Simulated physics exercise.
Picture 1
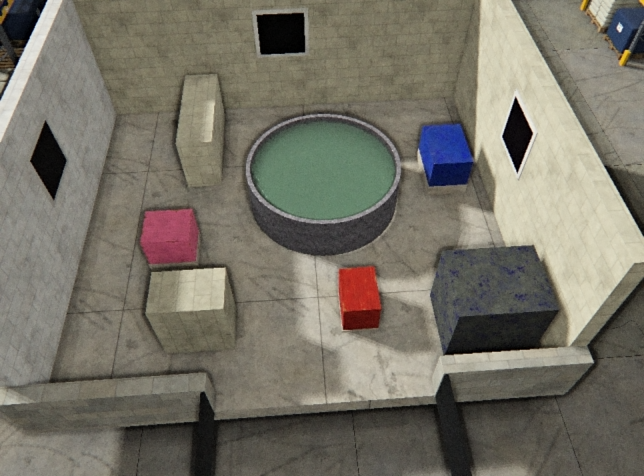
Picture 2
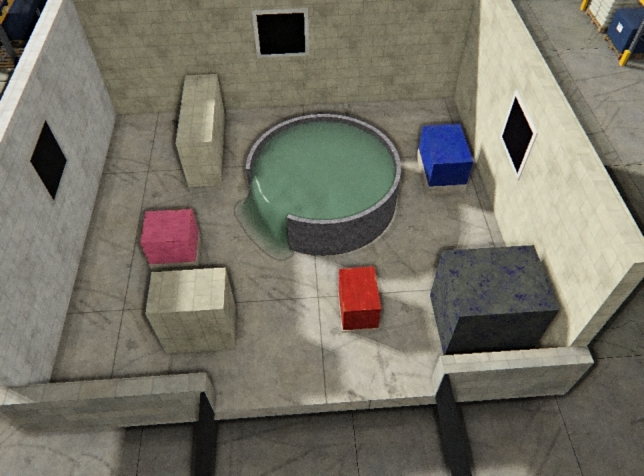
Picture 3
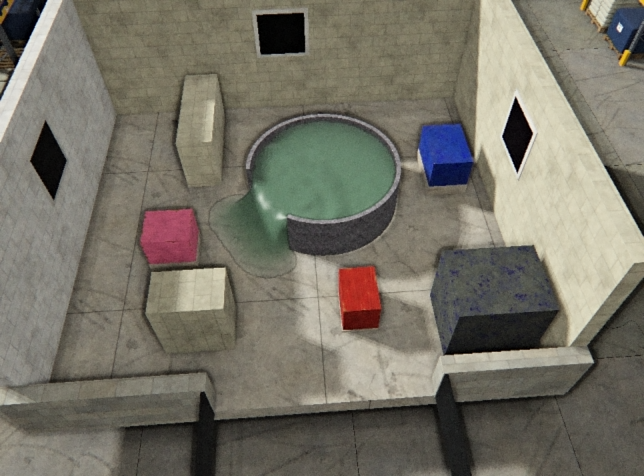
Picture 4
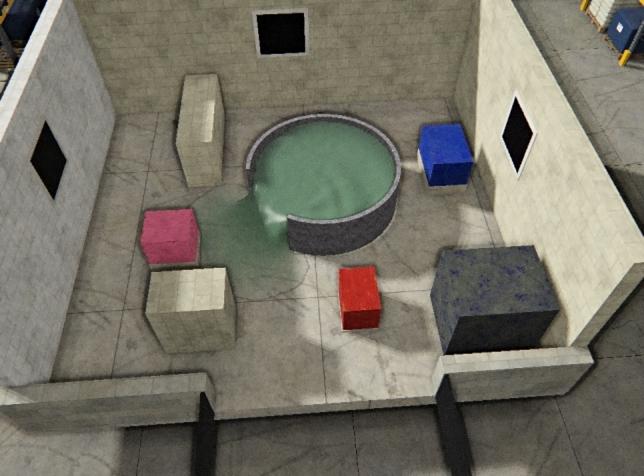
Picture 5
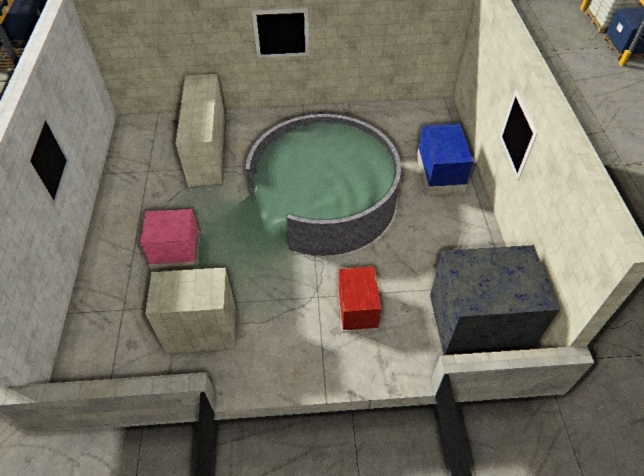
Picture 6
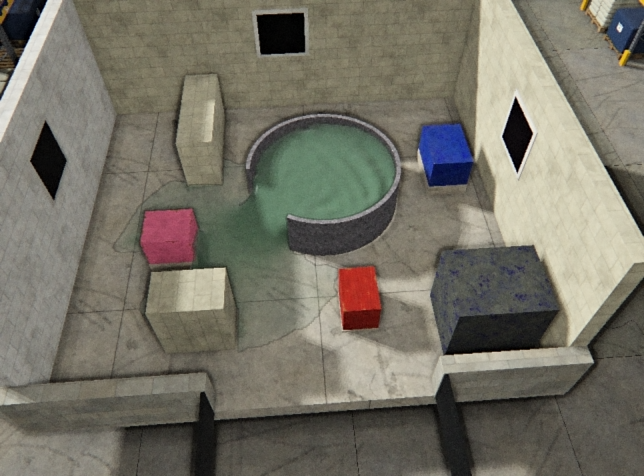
In a walled concrete enclosure, green water bursts through the left side of a round pool and spreads across the floor around a pink block.
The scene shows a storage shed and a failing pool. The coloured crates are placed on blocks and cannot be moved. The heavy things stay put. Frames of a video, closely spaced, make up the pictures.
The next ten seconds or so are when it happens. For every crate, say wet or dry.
One by one: The red crate gets dampened by the water; the pink crate gets dampened by the water; the blue crate avoids any dampness from the water.
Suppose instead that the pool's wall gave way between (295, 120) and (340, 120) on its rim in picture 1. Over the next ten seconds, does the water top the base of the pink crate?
Result: Pink is not reached.
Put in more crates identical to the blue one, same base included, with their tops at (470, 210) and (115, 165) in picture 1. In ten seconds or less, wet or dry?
Listed order: Unflooded / flooded.
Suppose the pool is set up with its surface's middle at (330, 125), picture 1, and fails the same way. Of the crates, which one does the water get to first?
Answer: The one in pink.
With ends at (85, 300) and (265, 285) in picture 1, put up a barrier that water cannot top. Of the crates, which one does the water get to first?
I'd pick the crate marked pink.
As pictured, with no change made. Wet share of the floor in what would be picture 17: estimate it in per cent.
My best guess is some 35 %.
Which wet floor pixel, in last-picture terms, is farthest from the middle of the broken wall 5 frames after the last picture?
I'd point to (44, 406).
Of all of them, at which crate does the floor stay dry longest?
Last comes the blue crate.
A moment on, water covers 30 % of the floor; the red crate water round its plinth, the pink crate water round its plinth, the blue crate not reached.
Next, water covers 35 % of the floor; the red crate water round its plinth, the pink crate water round its plinth, the blue crate not reached.
Then, water covers 55 % of the floor; the red crate water round its plinth, the pink crate water round its plinth, the blue crate not reached.
Later, water covers 75 % of the floor; the red crate water round its plinth, the pink crate water round its plinth, the blue crate not reached.
In the end, water covers 100 % of the floor; the red crate was topped, the pink crate was topped, the blue crate stayed above the water.
